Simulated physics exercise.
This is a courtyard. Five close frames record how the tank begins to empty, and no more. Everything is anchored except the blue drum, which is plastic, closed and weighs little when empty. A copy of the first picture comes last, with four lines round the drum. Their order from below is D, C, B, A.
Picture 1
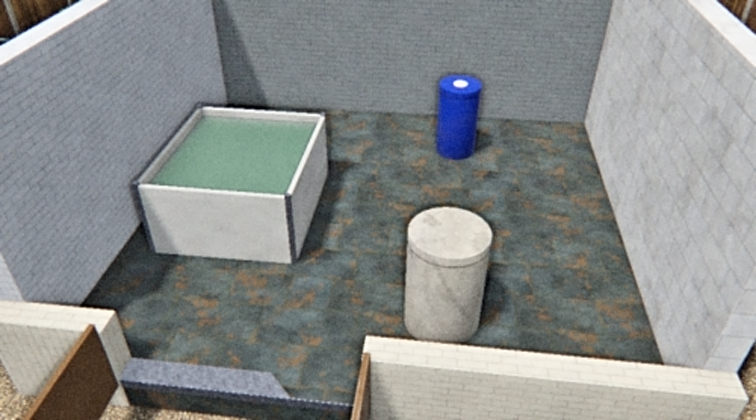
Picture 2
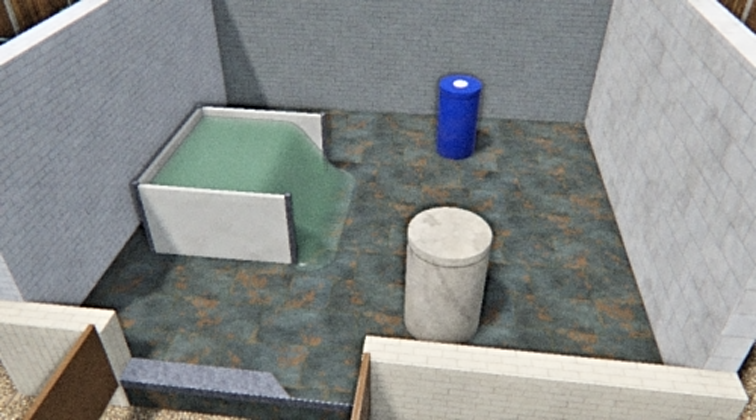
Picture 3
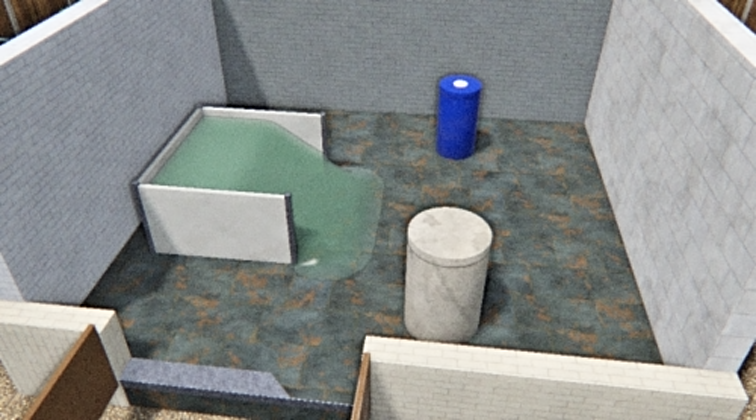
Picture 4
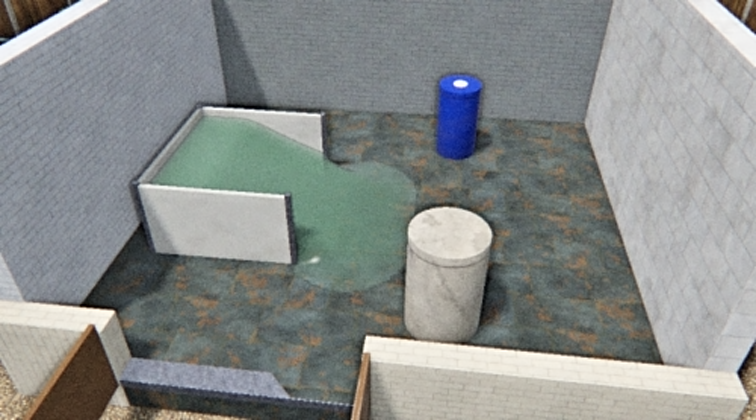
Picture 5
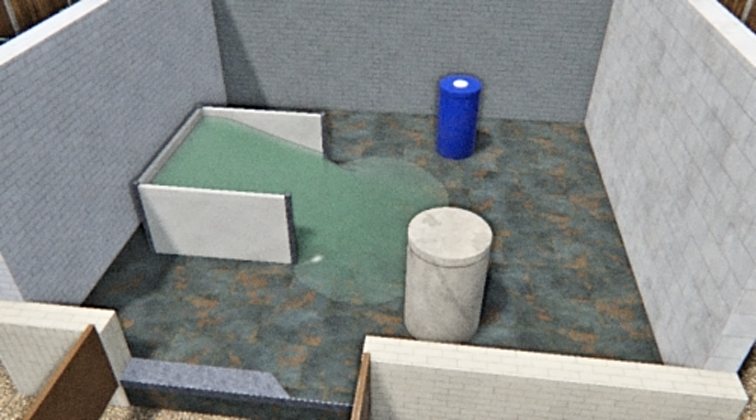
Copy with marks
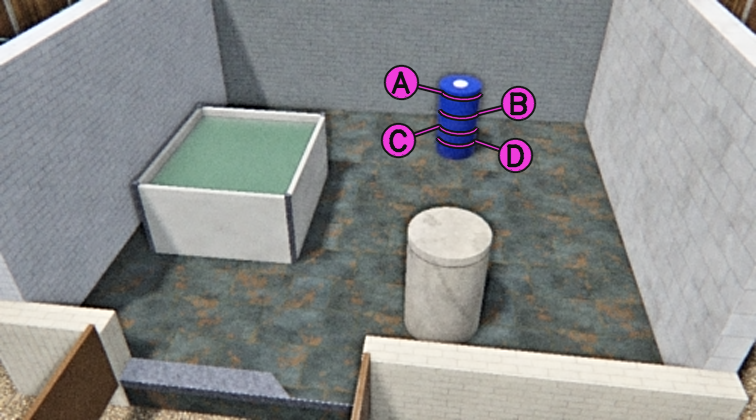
Green water spreads across the dark, mottled floor of a walled courtyard, seen from above by a camera that stays still. It starts level inside a white-walled square tank on the left, while a blue drum with a pale-centred lid stands at the back and a pale stone-like cylinder stands nearer, right of centre. The tank's right side opens, and the water slopes down and fans out rightward, reaching the pale cylinder.
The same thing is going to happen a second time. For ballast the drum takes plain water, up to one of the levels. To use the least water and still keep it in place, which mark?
Take D.
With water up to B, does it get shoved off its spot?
No, not at all.
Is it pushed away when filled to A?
No.
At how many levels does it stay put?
All of them.
On the marked copy, A at (461, 99); B at (459, 118); C at (457, 133); D at (456, 146); from the bottom up D, C, B, A.
With A, it does not move.
With B, it does not move.
With C, it does not move.
With D, it does not move.
